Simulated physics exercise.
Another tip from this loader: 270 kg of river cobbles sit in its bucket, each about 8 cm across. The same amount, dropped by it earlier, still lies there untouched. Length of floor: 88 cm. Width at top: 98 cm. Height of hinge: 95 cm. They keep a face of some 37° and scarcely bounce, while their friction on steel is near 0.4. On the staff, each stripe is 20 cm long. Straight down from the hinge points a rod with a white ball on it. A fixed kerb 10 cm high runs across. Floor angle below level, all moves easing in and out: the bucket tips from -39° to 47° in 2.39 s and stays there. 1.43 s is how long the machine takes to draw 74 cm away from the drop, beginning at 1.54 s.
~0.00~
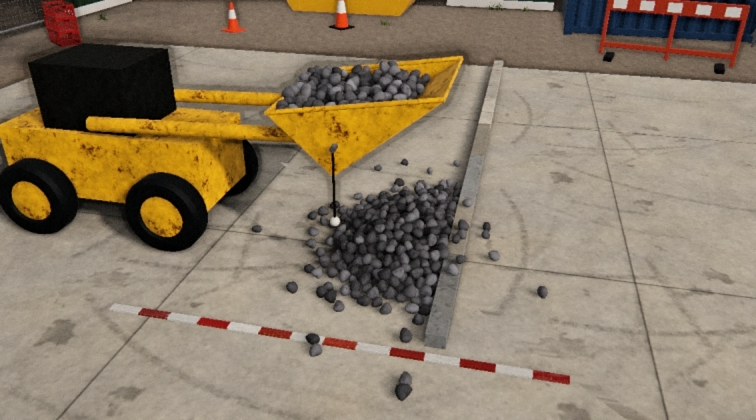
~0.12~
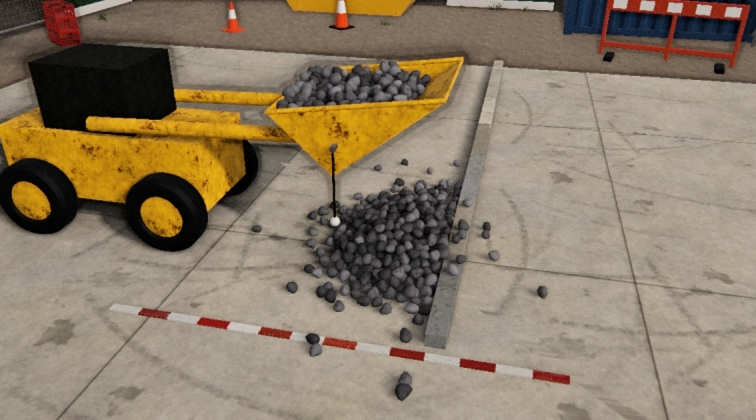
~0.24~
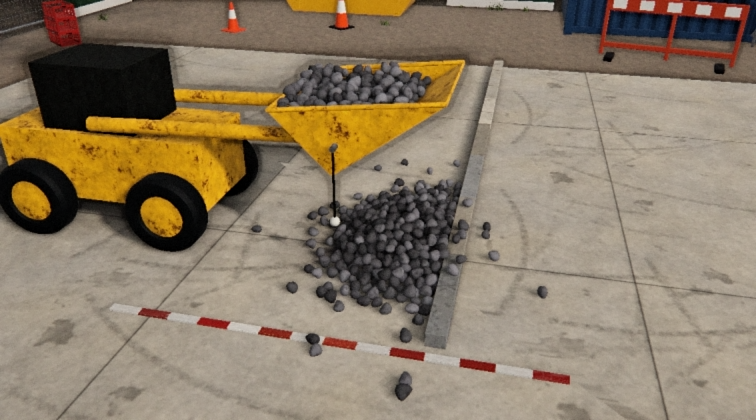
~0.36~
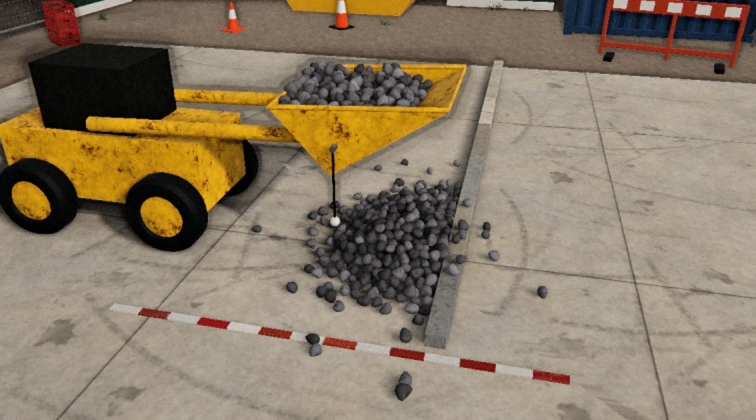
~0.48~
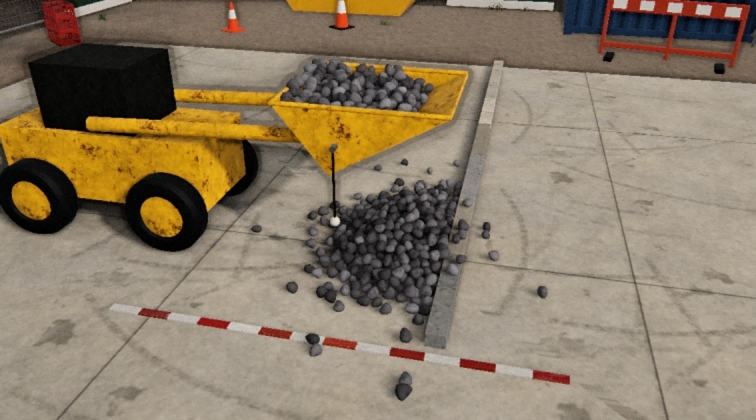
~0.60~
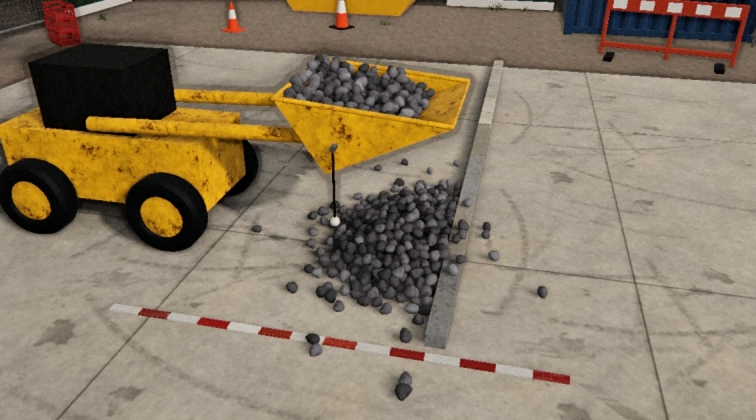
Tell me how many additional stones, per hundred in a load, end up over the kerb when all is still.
Some 24 in every hundred.
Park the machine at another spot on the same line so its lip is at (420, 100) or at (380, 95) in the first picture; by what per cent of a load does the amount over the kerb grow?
Some 10 percent first and 0 percent second.
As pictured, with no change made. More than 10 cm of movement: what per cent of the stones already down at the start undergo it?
Close to 5 in a hundred of them.
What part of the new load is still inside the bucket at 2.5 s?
Around 0 per cent of the load is still inside.
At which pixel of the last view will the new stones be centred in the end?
Around (423, 228).
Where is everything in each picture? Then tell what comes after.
The bucket is at -39°, its lip at (444, 100); the top of the load is at (383, 74). The earlier load is highest near (406, 218), 21 cm above ground level, 99 % on this side of the kerb, 1 % over the kerb, in the first picture.
The bucket is at -38°, its lip at (445, 101); the top of the load is at (376, 75); the stones move at 0.0 m/s on average, in the second picture.
Lip at (446, 105), floor tilted -37°, highest stones at (366, 73); the stones move at 0.1 m/s on average, in the third picture.
The bucket is at -34°, its lip at (449, 111); the top of the load is at (339, 71); the stones move at 0.1 m/s on average, in the fourth picture.
Lip at (451, 118), floor tilted -30°, highest stones at (322, 70); the stones move at 0.1 m/s on average, in the fifth picture.
Lip at (453, 128), floor tilted -25°, highest stones at (325, 66); the stones move at 0.2 m/s on average, in the sixth picture.
After 1.8 s the floor is at 33°; in per cent of one load, 85 in the bucket, 114 on this side of the kerb, 1 over the kerb; the foremost stones are at (482, 247).
After 2.5 s the floor is at 47°; in per cent of one load, 0 in the bucket, 178 on this side of the kerb, 22 over the kerb; the foremost stones are at (562, 260).
After 3.4 s the floor is at 47°; in per cent of one load, 0 in the bucket, 175 on this side of the kerb, 25 over the kerb; the foremost stones are at (583, 244).
After 5.9 s the floor is at 47°; in per cent of one load, 0 in the bucket, 175 on this side of the kerb, 25 over the kerb; the foremost stones are at (583, 244). Net gain over the kerb, 24.
